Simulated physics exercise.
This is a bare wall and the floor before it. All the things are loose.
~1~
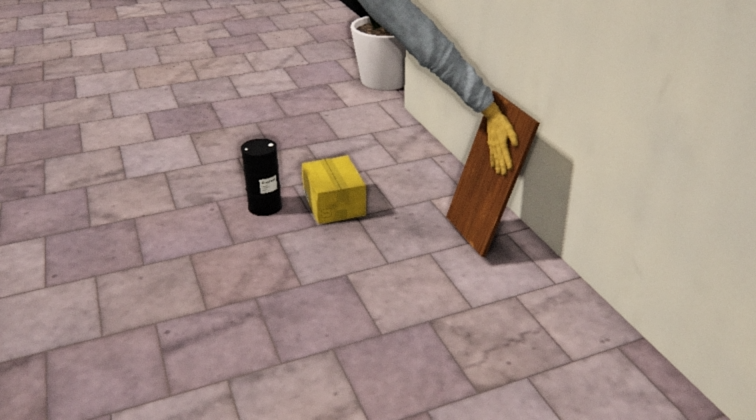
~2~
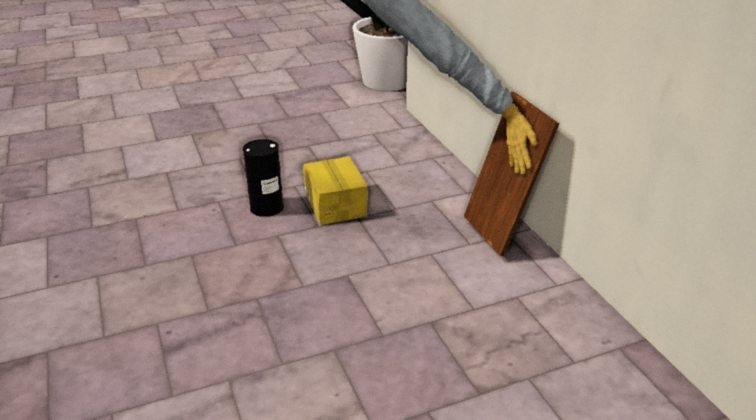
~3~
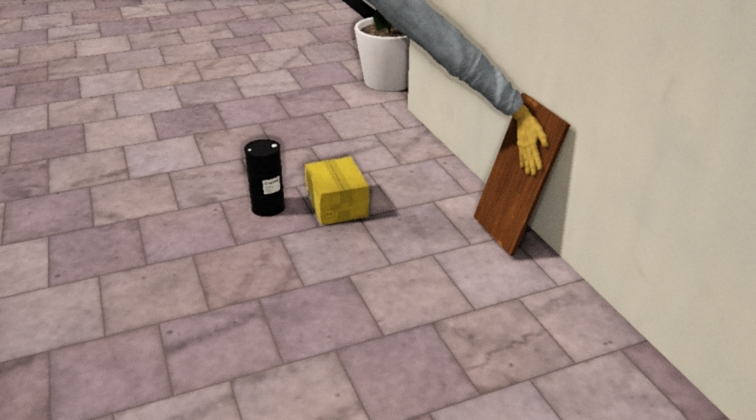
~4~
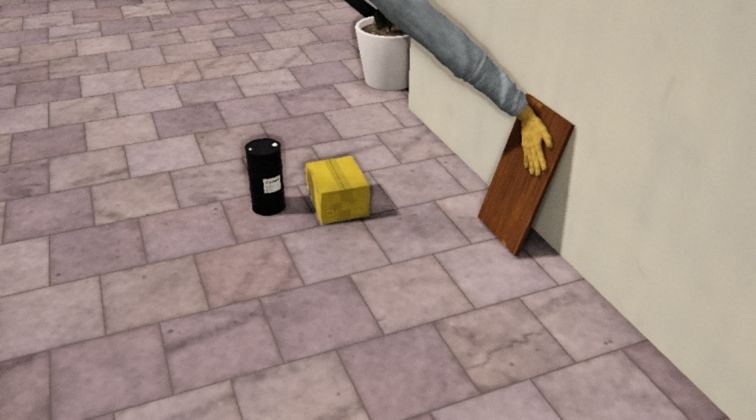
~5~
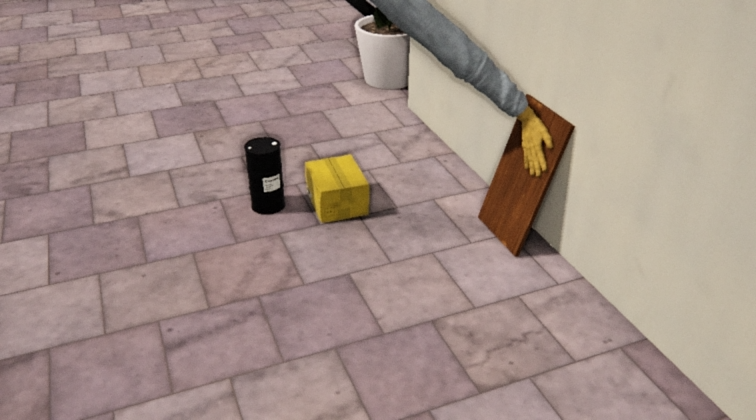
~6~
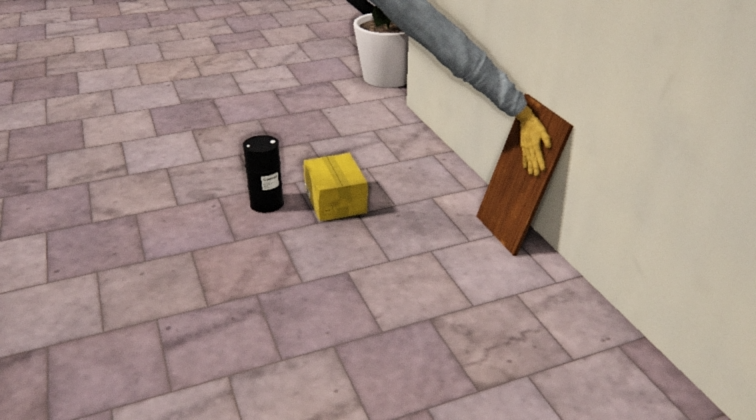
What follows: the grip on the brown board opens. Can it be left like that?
It holds.
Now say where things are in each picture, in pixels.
Not yet at the wall; brown board (489, 174); black canister (262, 178), in the first frame.
Not yet at the wall; brown board (507, 174); black canister (264, 178), in the second frame.
Not yet at the wall; brown board (518, 175); black canister (265, 178), in the third frame.
Not yet at the wall; brown board (522, 175); black canister (266, 177), in the fourth frame.
Propped up under the hand; brown board (522, 176); black canister (265, 176), in the fifth frame.
Propped up under the hand; brown board (521, 175); black canister (264, 174), in the sixth frame.
Then, 0.30 s on from there, no change.
Then, 0.80 s on from there, brown board resting near (521, 175).
In the end, all 3 unmoved. At the end, from the last picture's camera, brown board near (521, 175). The board remains leaning.
